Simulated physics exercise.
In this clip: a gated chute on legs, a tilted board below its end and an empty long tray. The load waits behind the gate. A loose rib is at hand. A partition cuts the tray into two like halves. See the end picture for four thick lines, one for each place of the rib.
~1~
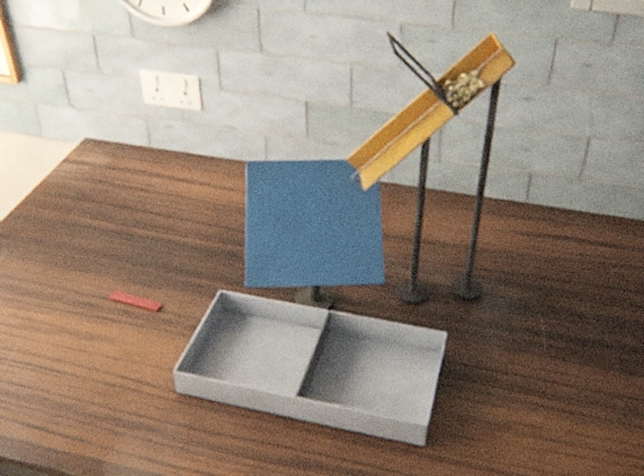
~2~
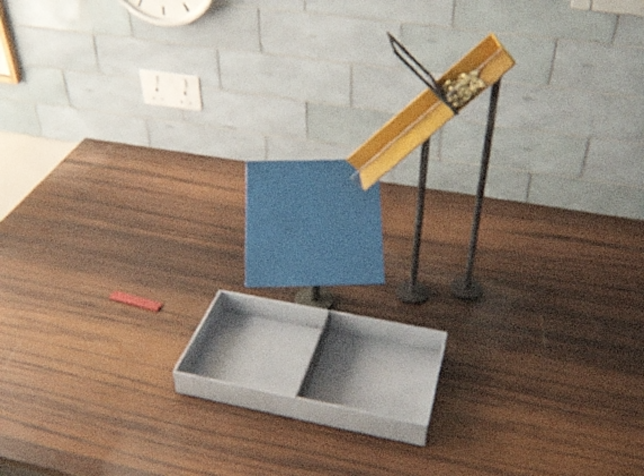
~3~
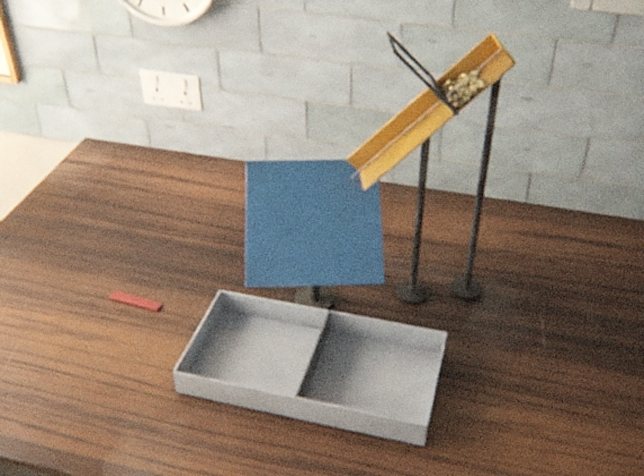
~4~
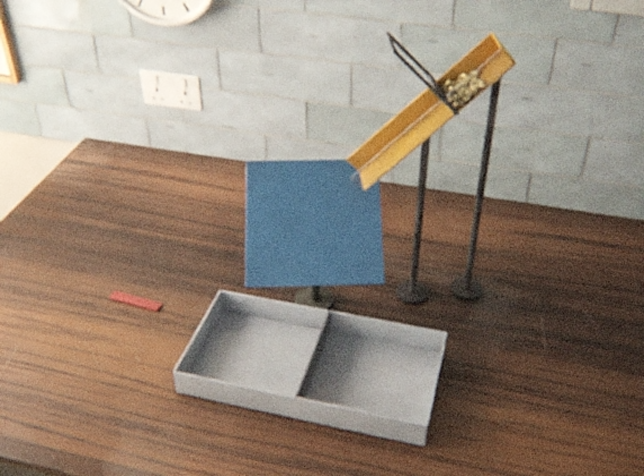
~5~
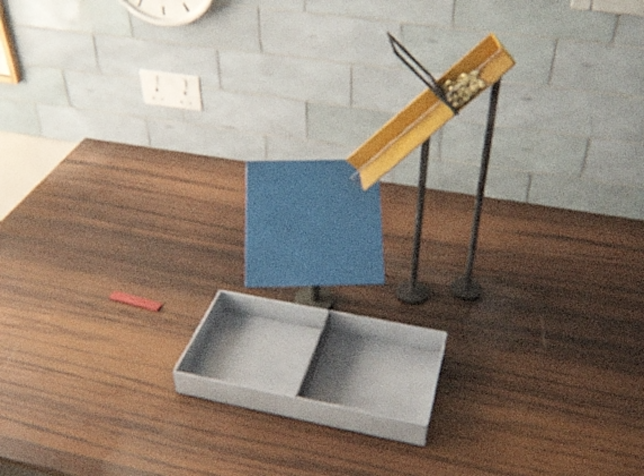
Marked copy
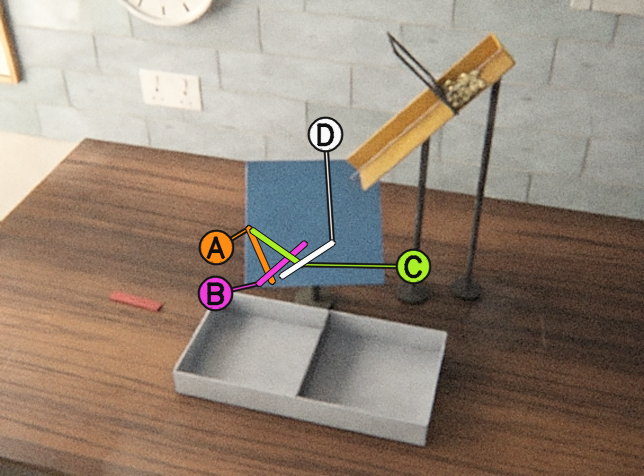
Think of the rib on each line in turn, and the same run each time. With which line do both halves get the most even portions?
The answer is line C.
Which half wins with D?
The left half.
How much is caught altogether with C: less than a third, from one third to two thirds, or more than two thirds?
It is more than two thirds.
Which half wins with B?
The left half.
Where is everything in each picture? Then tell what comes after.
In the first frame, load behind the gate at (460, 86), soya beans; lip of the chute at (363, 181), sloping fairly steeply.
In the second frame, middle of the board at (314, 221), tilted fairly steeply; middle of its low edge at (315, 285); of its high edge at (312, 160).
In the third frame, front corners of the tray at (174, 371) and (426, 425); front end of its middle wall at (296, 397); gate still shut at (434, 85).
In the fourth frame, middle of the load at (460, 86); lip at (363, 181).
In the fifth frame, middle of the load at (460, 86); lip at (363, 181).
On the marked copy, line A from (248, 228) to (272, 281); line B from (304, 243) to (259, 283); line C from (252, 230) to (301, 264); line D from (332, 242) to (282, 275).
Choosing A, of what is caught, nearly all in the left half, a small part in the right.
Choosing B, of what is caught, most in the left half, a small part in the right.
Choosing C, of what is caught, about a third in the left half, about two thirds in the right.
Choosing D, of what is caught, nearly all in the left half, a stray few in the right.
